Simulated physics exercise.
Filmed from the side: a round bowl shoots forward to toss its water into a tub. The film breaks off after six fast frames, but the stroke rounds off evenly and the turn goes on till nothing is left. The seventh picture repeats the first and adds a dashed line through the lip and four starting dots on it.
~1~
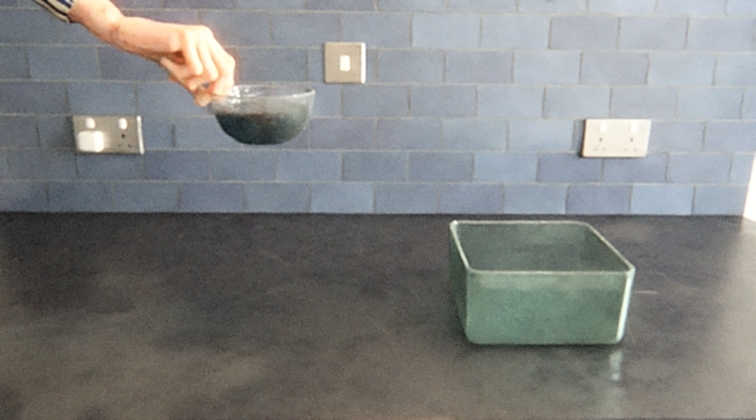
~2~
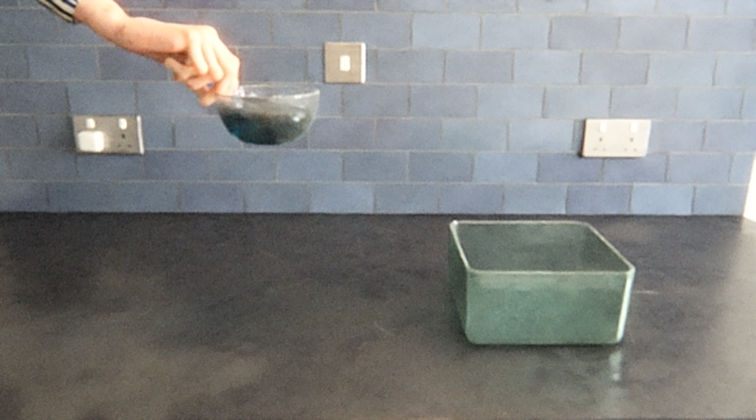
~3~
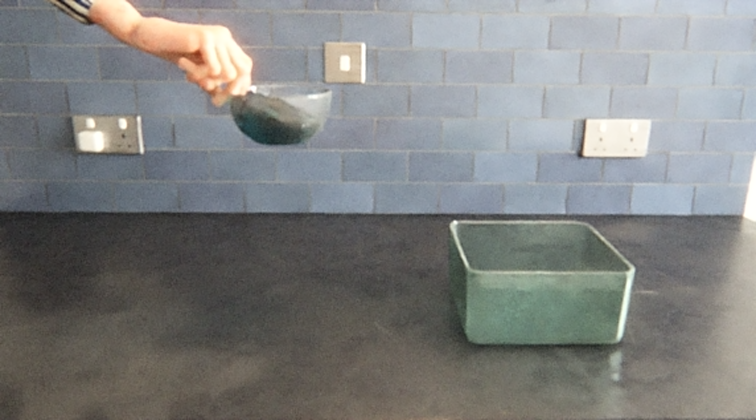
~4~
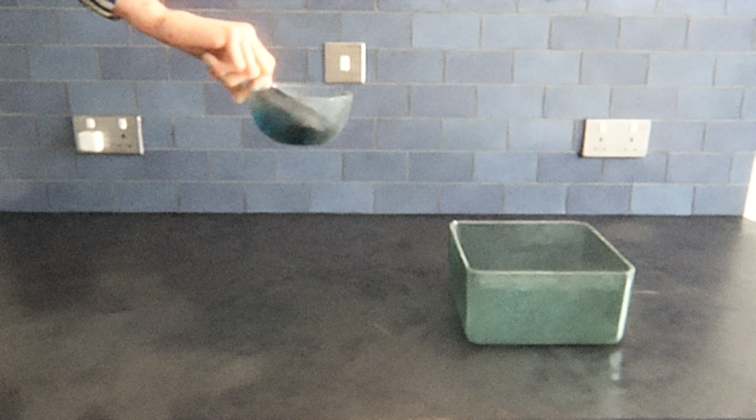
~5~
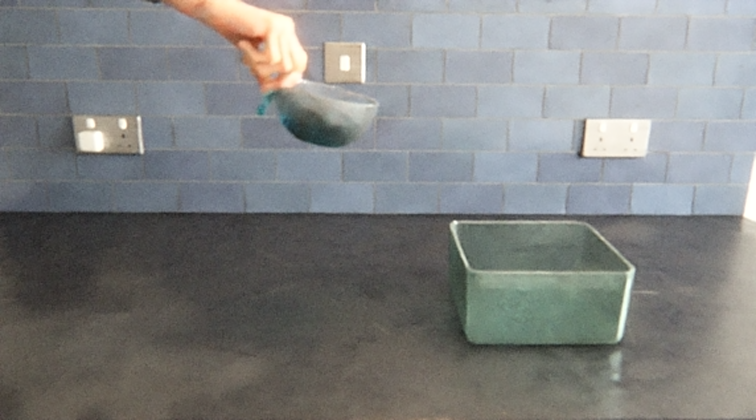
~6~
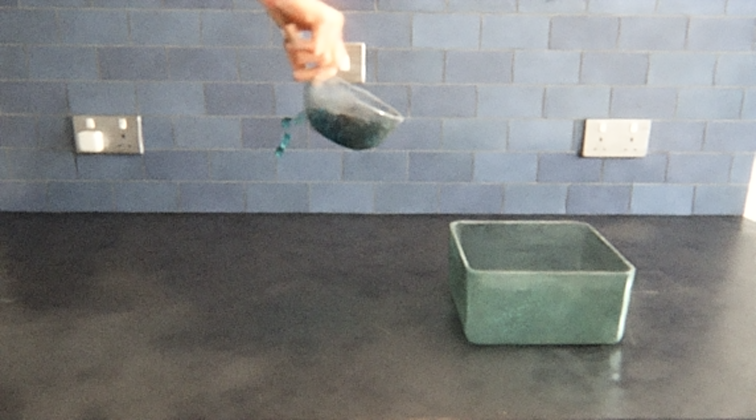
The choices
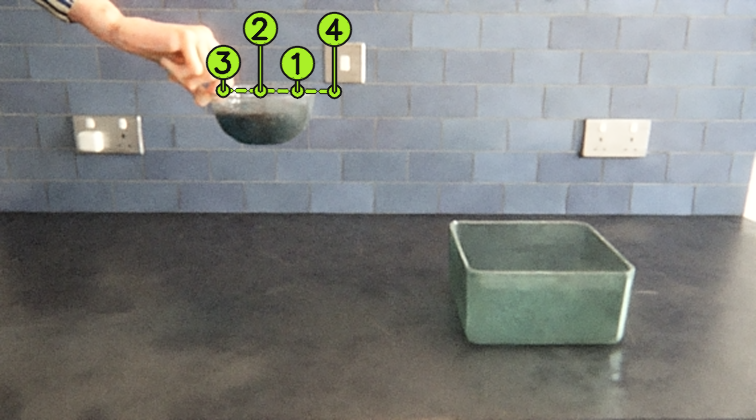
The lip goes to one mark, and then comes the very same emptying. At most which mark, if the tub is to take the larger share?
Choose 2.
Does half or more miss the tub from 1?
No, not at all.
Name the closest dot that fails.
Here it is dot 3.
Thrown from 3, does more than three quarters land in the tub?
No, it does not.
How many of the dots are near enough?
Three.
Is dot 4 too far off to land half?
No.
In lime, 1 at (297, 91); 2 at (260, 90); 3 at (223, 90); 4 at (334, 91).
With 1, about 74 % lands in the tub, 13 % falls short and 13 % goes beside or beyond.
With 2, about 61 % lands in the tub, 27 % falls short and 11 % goes beside or beyond.
With 3, about 32 % lands in the tub, 61 % falls short and 7 % goes beside or beyond.
With 4, about 83 % lands in the tub, 12 % falls short and 6 % goes beside or beyond.
